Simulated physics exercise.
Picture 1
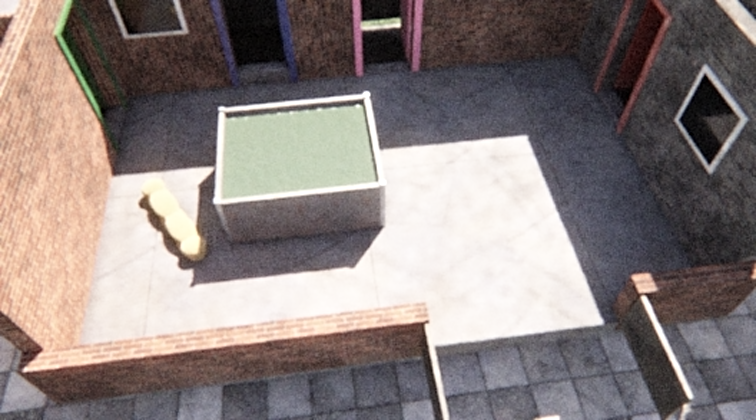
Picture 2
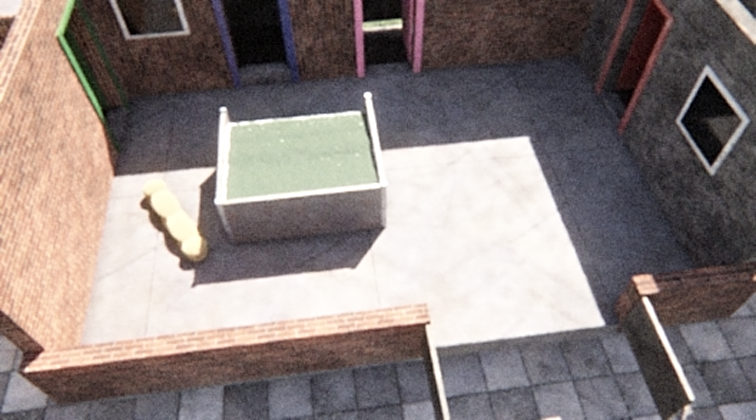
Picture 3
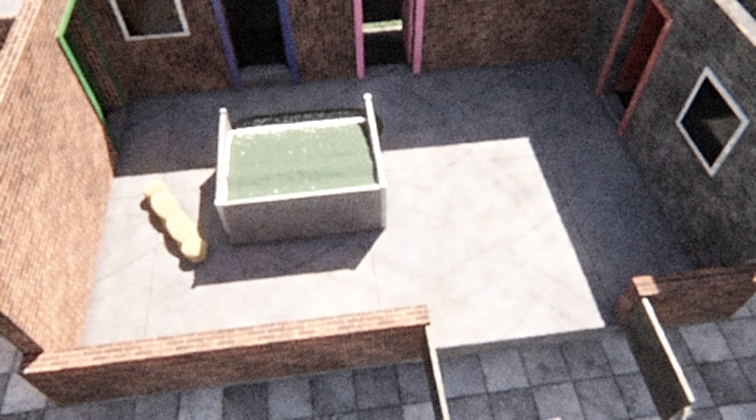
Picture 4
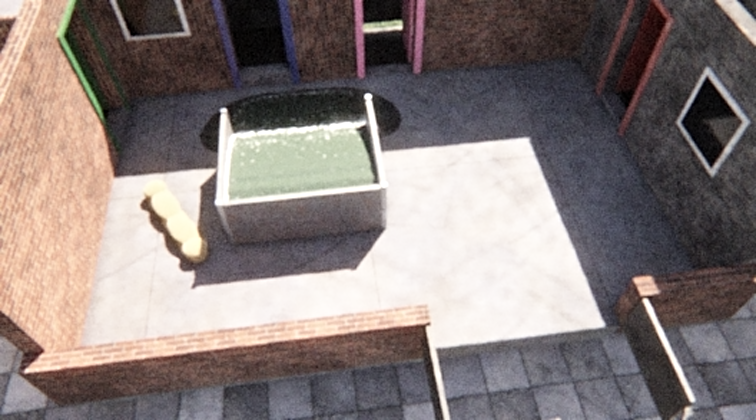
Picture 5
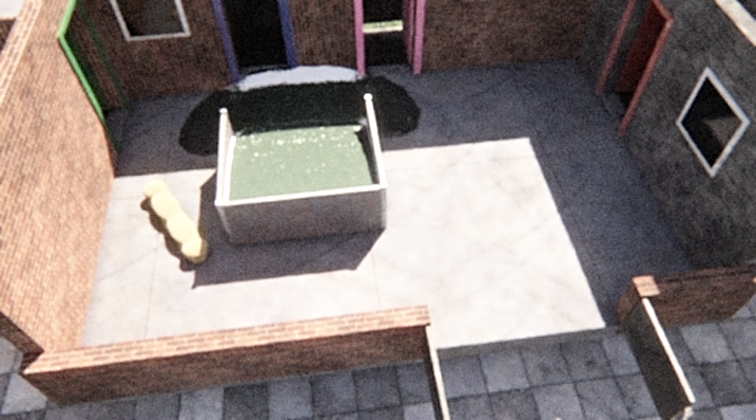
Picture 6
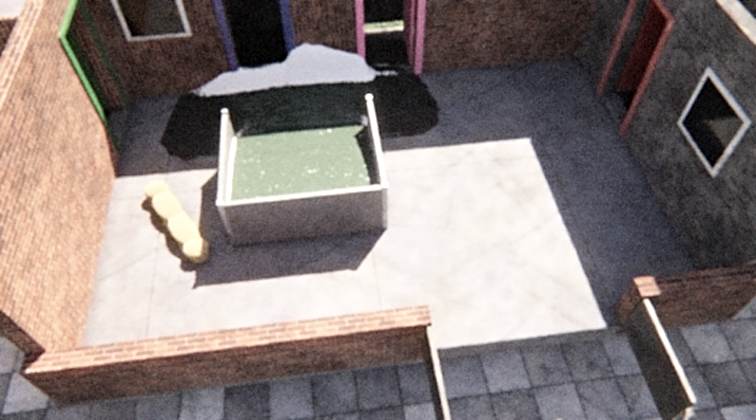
In the video, an open tank of greenish water stands in a brick-walled court beside a lumpy yellow object; its far side opens, and water pours out behind it, spreading in a widening dark pool across the floor towards the back wall.
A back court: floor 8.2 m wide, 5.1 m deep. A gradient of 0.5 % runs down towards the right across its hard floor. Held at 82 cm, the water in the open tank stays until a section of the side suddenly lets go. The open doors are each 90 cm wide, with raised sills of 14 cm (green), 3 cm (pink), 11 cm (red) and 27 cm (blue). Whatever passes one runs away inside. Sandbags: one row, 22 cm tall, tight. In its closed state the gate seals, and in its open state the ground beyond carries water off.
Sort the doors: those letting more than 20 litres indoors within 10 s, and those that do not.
The green door is among those letting more in; the pink door is among those letting more in; the red door is among those letting more in; the blue door is among those letting more in.
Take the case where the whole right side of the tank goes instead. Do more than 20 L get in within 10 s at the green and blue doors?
Then: Green not over, blue under.
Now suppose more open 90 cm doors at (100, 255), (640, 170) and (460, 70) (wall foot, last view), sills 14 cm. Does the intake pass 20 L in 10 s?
Per doorway, in order: Insufficient / insufficient / insufficient.
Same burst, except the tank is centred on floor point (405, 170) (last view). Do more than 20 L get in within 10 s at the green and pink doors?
Green gets more than that, pink gets more than that.
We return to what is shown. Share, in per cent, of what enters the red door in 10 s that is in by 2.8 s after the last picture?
That works out near 35%.
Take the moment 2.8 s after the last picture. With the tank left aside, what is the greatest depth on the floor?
About 25 cm.
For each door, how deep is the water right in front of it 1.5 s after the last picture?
Depths in cm: Green 31, pink 16, red 0, blue 36.
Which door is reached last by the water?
Door: Red.
Then, 0.7 s after the last picture water covers 20 % of the floor and is deepest (54 cm) near (307, 84); green door 9 cm at the sill, 0 L in, pink door 21 cm at the sill, 65 L in, red door not reached, blue door 52 cm at the sill, 94 L in.
Then, 1.5 s after the last picture water covers 30 % of the floor and is deepest (44 cm) near (132, 100); green door 31 cm at the sill, 34 L in, pink door 16 cm at the sill, 154 L in, red door not reached, blue door 36 cm at the sill, 175 L in.
Then, 2.8 s after the last picture water covers 55 % of the floor and is deepest (25 cm) near (123, 144); green door 25 cm at the sill, 134 L in, pink door 10 cm at the sill, 218 L in, red door 19 cm at the sill, 18 L in, blue door 15 cm at the sill, 188 L in.
Then, 5.3 s after the last picture water covers 80 % of the floor and is deepest (16 cm) near (710, 297); green door 9 cm at the sill, 162 L in, pink door 6 cm at the sill, 251 L in, red door 12 cm at the sill, 49 L in, blue door 9 cm at the sill, 189 L in.
Then, 9.3 s after the last picture water covers 95 % of the floor and is deepest (10 cm) near (629, 195); green door 5 cm at the sill, 162 L in, pink door 5 cm at the sill, 268 L in, red door 6 cm at the sill, 50 L in, blue door 6 cm at the sill, 189 L in.
